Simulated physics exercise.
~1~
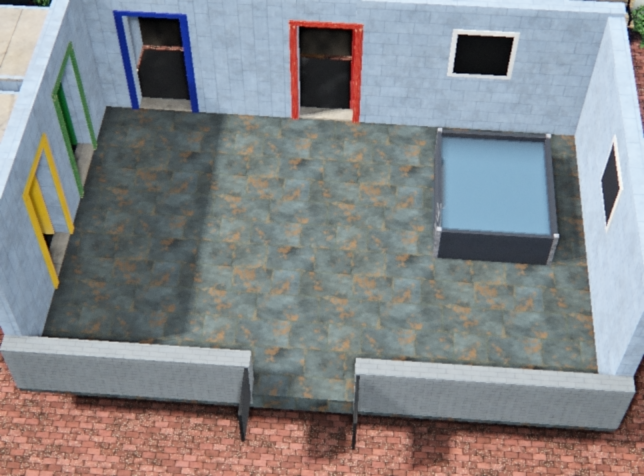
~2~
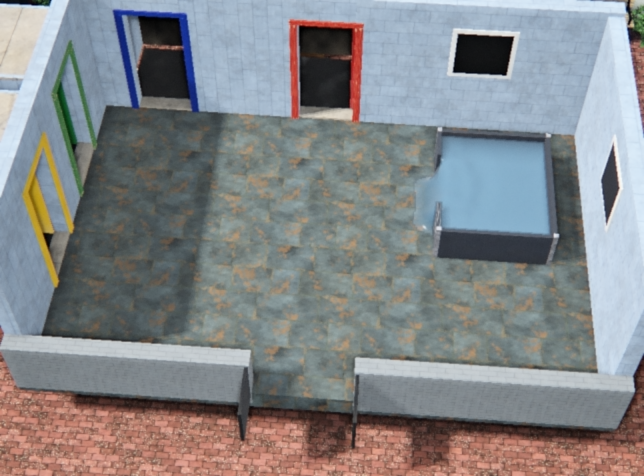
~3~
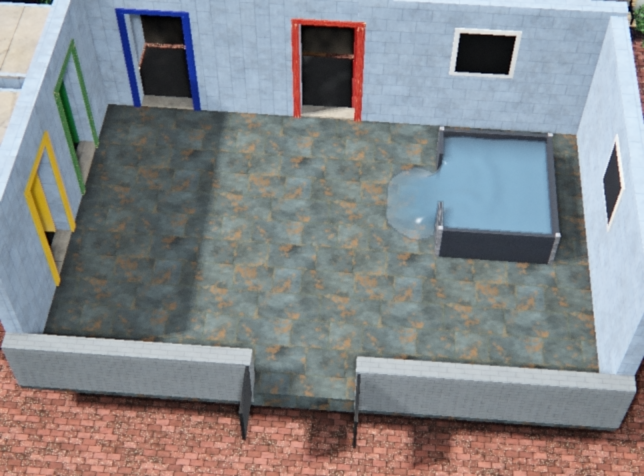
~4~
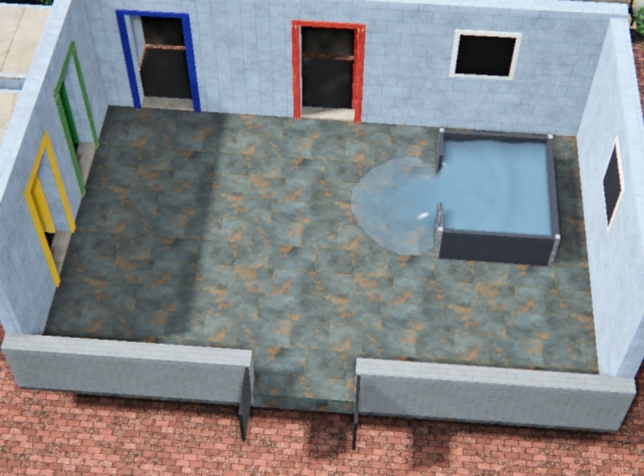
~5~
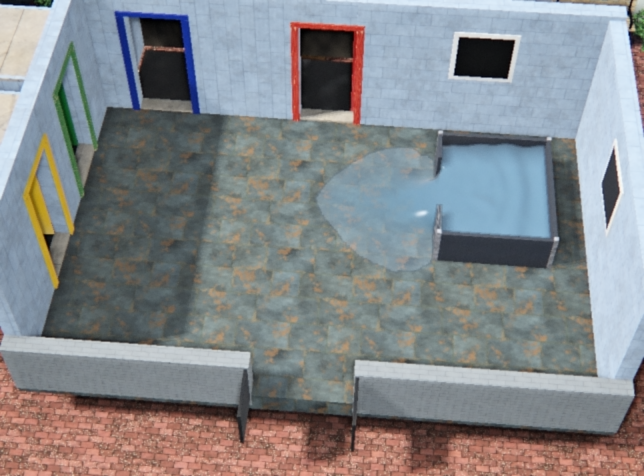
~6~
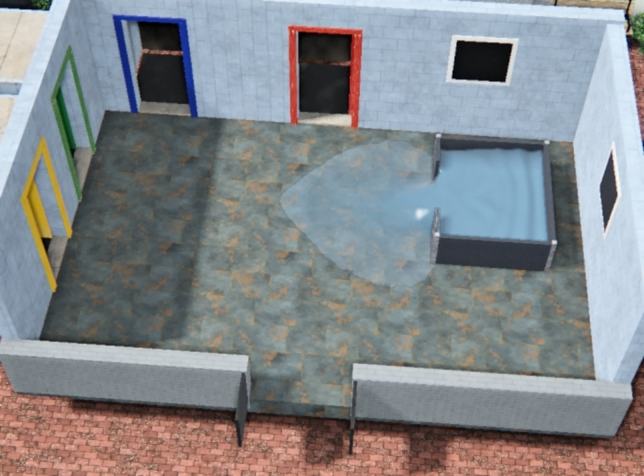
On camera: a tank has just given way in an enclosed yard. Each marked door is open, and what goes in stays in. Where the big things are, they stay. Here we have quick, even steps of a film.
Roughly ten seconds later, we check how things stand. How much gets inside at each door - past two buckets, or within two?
The red door past two, the yellow door past two, the blue door past two, the green door within two.
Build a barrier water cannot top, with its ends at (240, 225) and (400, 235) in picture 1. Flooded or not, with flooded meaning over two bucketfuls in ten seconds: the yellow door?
Looking at it, the yellow one doesn't reach it.
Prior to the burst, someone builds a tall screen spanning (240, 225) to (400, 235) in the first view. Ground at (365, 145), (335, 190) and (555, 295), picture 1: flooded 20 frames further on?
Log, spots one to three: Swamped; swamped; spared.
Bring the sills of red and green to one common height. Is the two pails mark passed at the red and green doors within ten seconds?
Swap done - red door doesn't reach it, green door gets too much.
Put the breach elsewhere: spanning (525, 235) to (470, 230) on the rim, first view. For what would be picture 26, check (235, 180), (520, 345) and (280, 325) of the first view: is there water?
The first spot is spared, the second soaked and the third soaked.
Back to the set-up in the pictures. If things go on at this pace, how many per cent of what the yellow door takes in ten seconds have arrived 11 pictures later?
Near 0 %, I'd say.
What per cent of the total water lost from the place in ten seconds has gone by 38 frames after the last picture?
I'd estimate some 60 per cent.
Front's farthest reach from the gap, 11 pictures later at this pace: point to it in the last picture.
I'd go with roughly (78, 208).
A moment on, water covers 30 % of the floor; the red door wet at the sill, nothing in, the yellow door not reached, the blue door not reached, the green door not reached.
Next, water covers 55 % of the floor; the red door under two buckets in, the yellow door not reached, the blue door wet at the sill, nothing in, the green door wet at the sill, nothing in.
Then, water covers 65 % of the floor; the red door over two buckets in, the yellow door under two buckets in, the blue door under two buckets in, the green door wet at the sill, nothing in.
Later, water covers 65 % of the floor; the red door over two buckets in, the yellow door over two buckets in, the blue door over two buckets in, the green door wet at the sill, nothing in.
In the end, water covers 85 % of the floor; the red door over two buckets in, the yellow door over two buckets in, the blue door over two buckets in, the green door wet at the sill, nothing in.
